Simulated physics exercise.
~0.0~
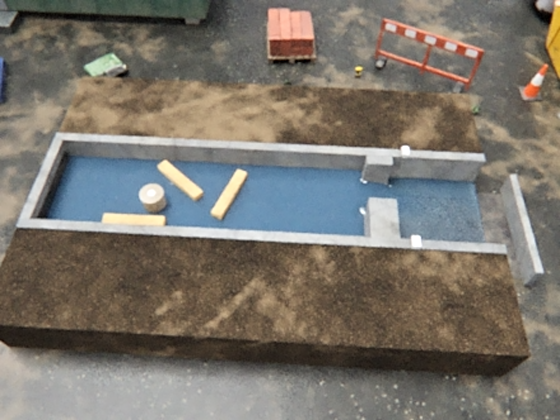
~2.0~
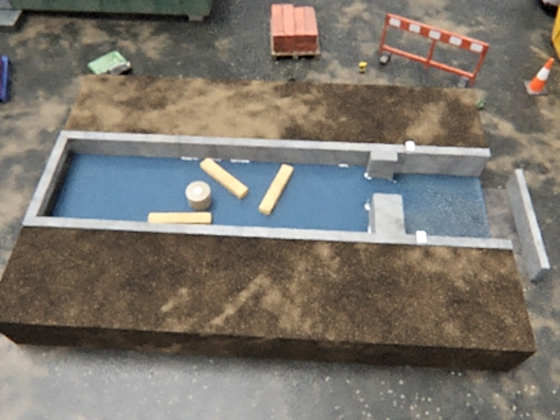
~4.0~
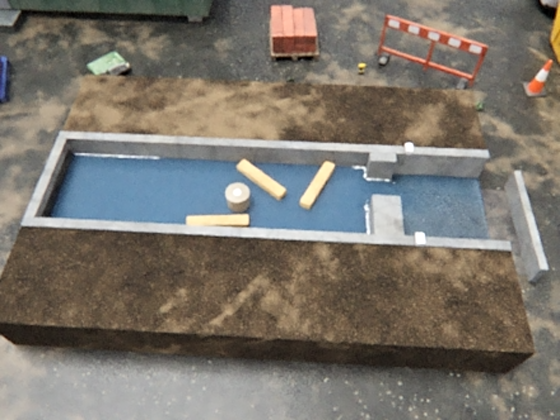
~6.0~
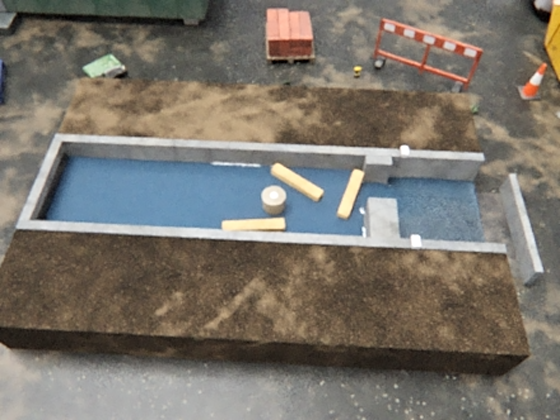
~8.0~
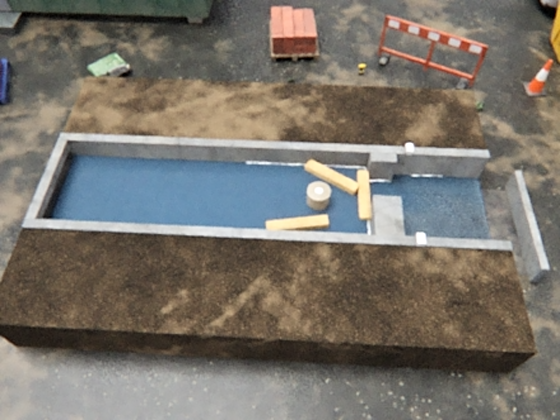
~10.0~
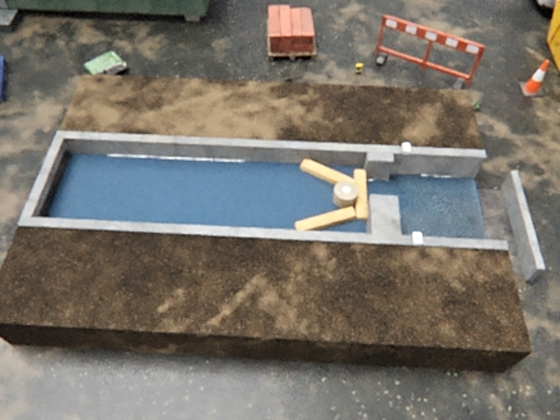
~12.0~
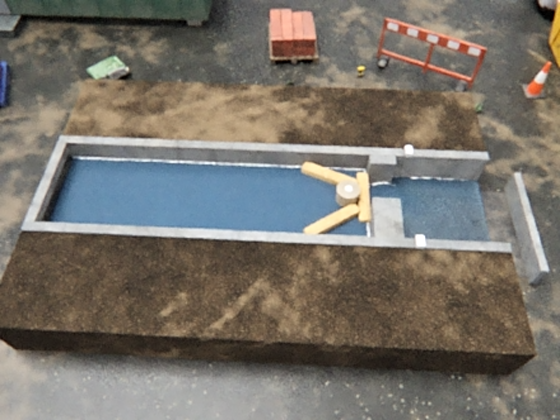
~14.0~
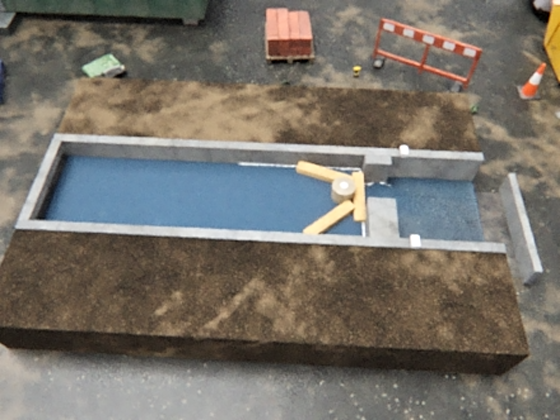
Three yellow beams and a round tub drifting right along a walled blue water channel, then jamming together at a narrow gap.
